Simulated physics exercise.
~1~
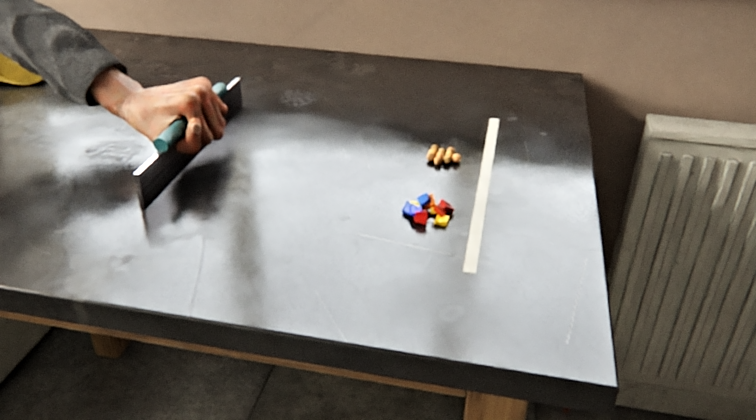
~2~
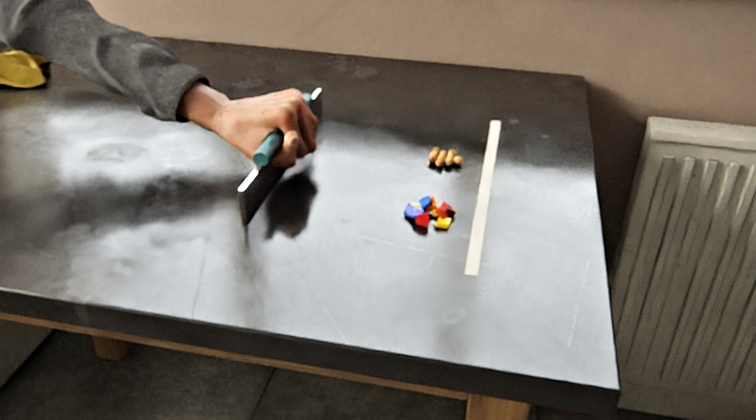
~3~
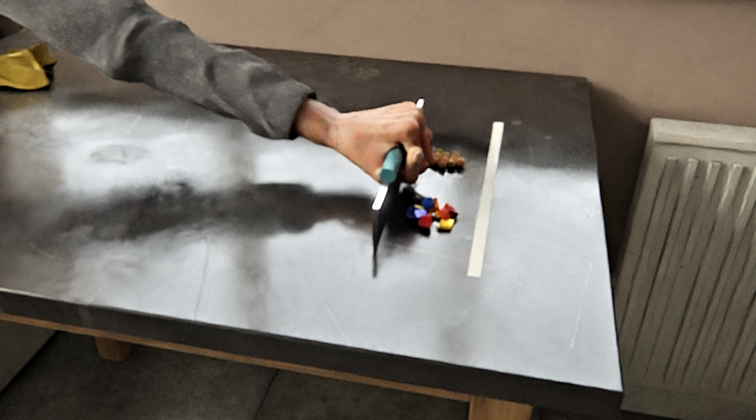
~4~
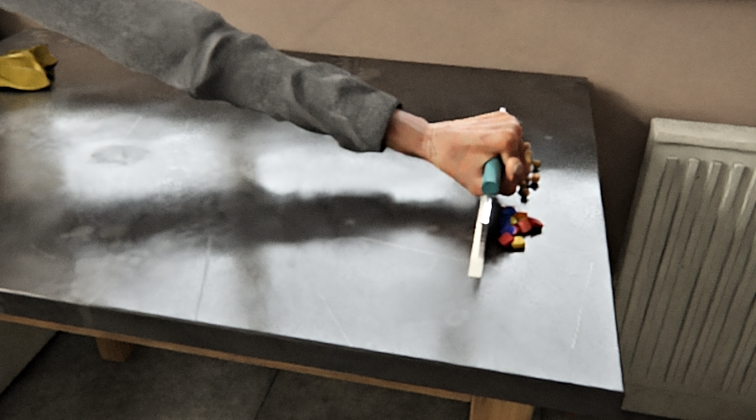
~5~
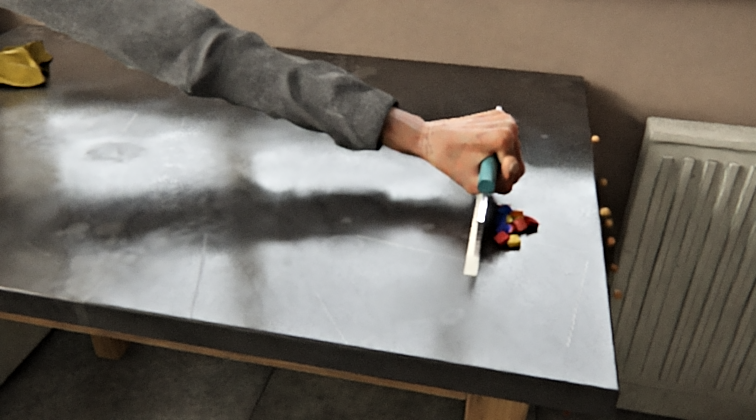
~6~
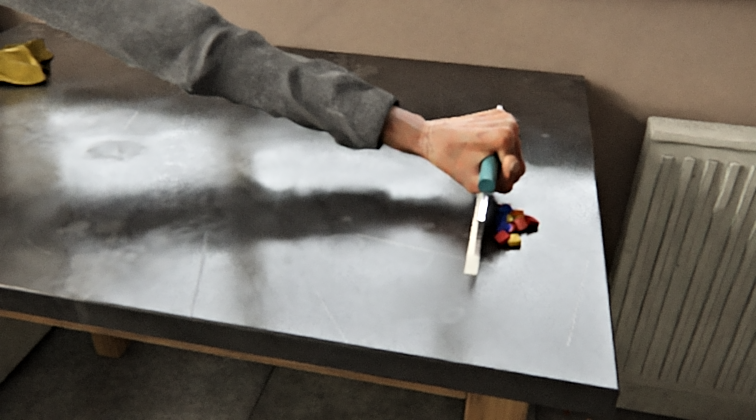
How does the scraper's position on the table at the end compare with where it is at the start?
It starts over on the left part of the table, well away from the small pieces, and ends much further right, resting at the white strip of tape.
